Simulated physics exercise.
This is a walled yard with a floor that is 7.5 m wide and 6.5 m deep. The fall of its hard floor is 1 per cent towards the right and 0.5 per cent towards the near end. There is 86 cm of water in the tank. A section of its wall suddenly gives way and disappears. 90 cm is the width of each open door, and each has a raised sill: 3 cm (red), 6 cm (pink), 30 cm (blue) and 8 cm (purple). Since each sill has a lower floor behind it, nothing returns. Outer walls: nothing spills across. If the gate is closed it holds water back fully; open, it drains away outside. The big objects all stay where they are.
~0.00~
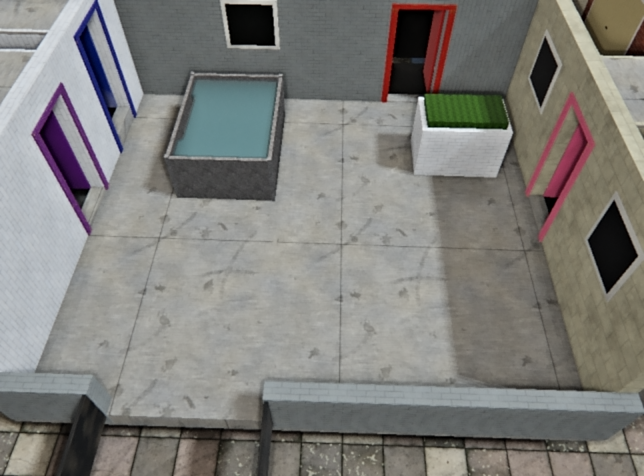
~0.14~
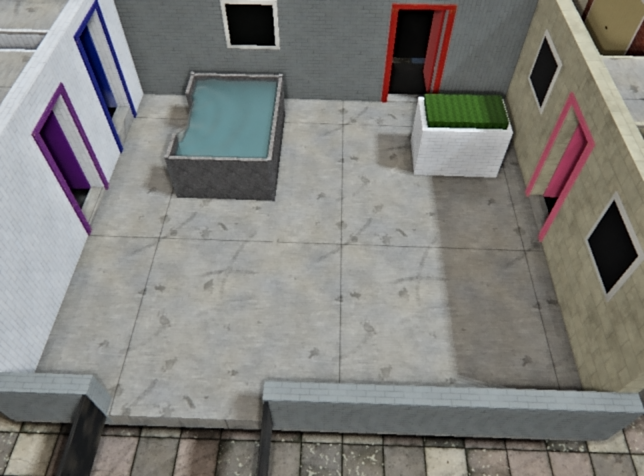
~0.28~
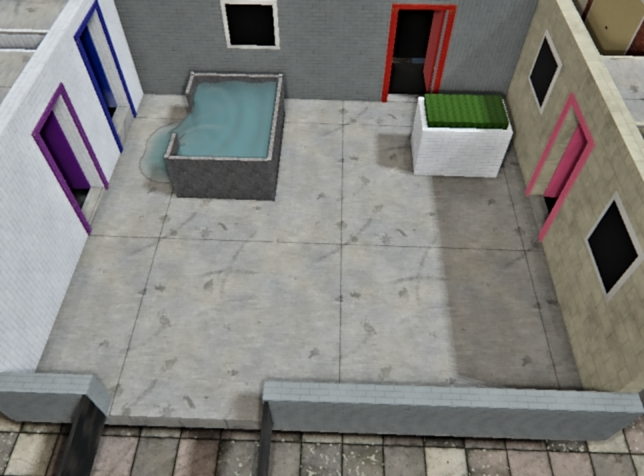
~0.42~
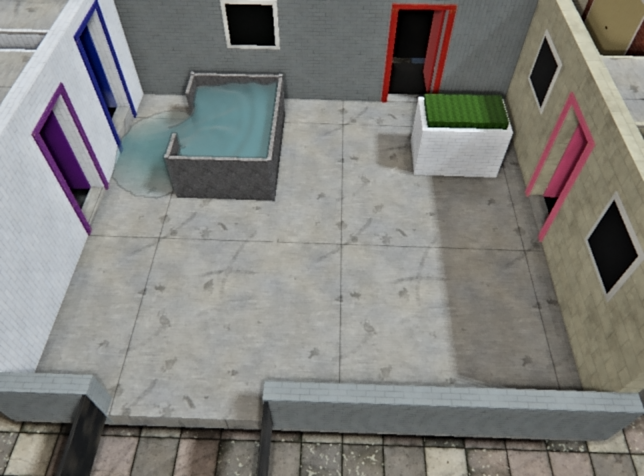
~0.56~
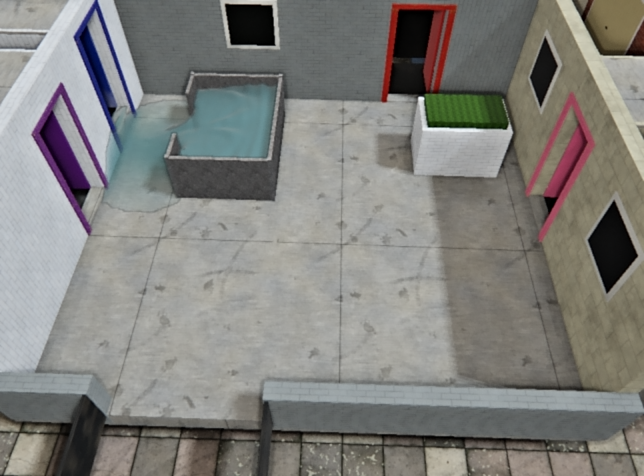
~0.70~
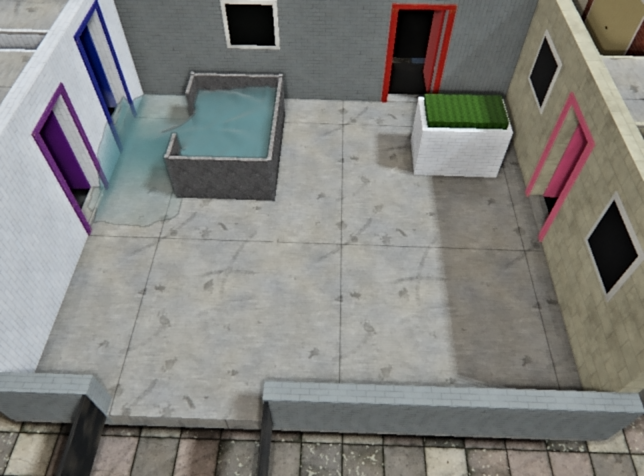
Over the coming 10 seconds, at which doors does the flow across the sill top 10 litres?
At the red door the amount will climb above the limit, at the pink door the amount will stay short of the limit, at the blue door the amount will climb above the limit, at the purple door the amount will climb above the limit.
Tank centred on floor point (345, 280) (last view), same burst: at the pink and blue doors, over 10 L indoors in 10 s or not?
Well, pink ends up inside the mark and blue ends up inside the mark.
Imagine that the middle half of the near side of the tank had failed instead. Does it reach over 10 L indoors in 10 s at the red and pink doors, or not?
Red short, pink short.
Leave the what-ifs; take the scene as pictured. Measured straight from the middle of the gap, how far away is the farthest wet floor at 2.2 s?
Roughly 5.0 metres out.
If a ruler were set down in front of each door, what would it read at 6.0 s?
Depths in cm: Red 3, pink 4, blue 15, purple 9.
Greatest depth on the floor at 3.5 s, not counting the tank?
Up to some 31 cm.
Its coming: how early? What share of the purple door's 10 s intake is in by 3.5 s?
Some 80 per cent by then.
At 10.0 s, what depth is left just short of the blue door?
Looks like about 7.5 cm at that spot.
After 1.4 s water covers 15 % of the floor and is deepest (62 cm) near (143, 98); red door not reached, pink door not reached, blue door 50 cm at the sill, 80 L in, purple door 19 cm at the sill, 16 L in.
After 2.2 s water covers 30 % of the floor and is deepest (45 cm) near (143, 98); red door not reached, pink door not reached, blue door 37 cm at the sill, 138 L in, purple door 15 cm at the sill, 48 L in.
After 3.5 s water covers 45 % of the floor and is deepest (31 cm) near (143, 98); red door 5 cm at the sill, 0 L in, pink door not reached, blue door 27 cm at the sill, 151 L in, purple door 13 cm at the sill, 73 L in.
After 6.0 s water covers 65 % of the floor and is deepest (19 cm) near (470, 138); red door 3 cm at the sill, 2 L in, pink door 4 cm at the sill, 0 L in, blue door 15 cm at the sill, 152 L in, purple door 9 cm at the sill, 90 L in.
After 10.0 s water covers 80 % of the floor and is deepest (12 cm) near (582, 414); red door 7 cm at the sill, 26 L in, pink door 4 cm at the sill, 0 L in, blue door 8 cm at the sill, 152 L in, purple door 5 cm at the sill, 92 L in.
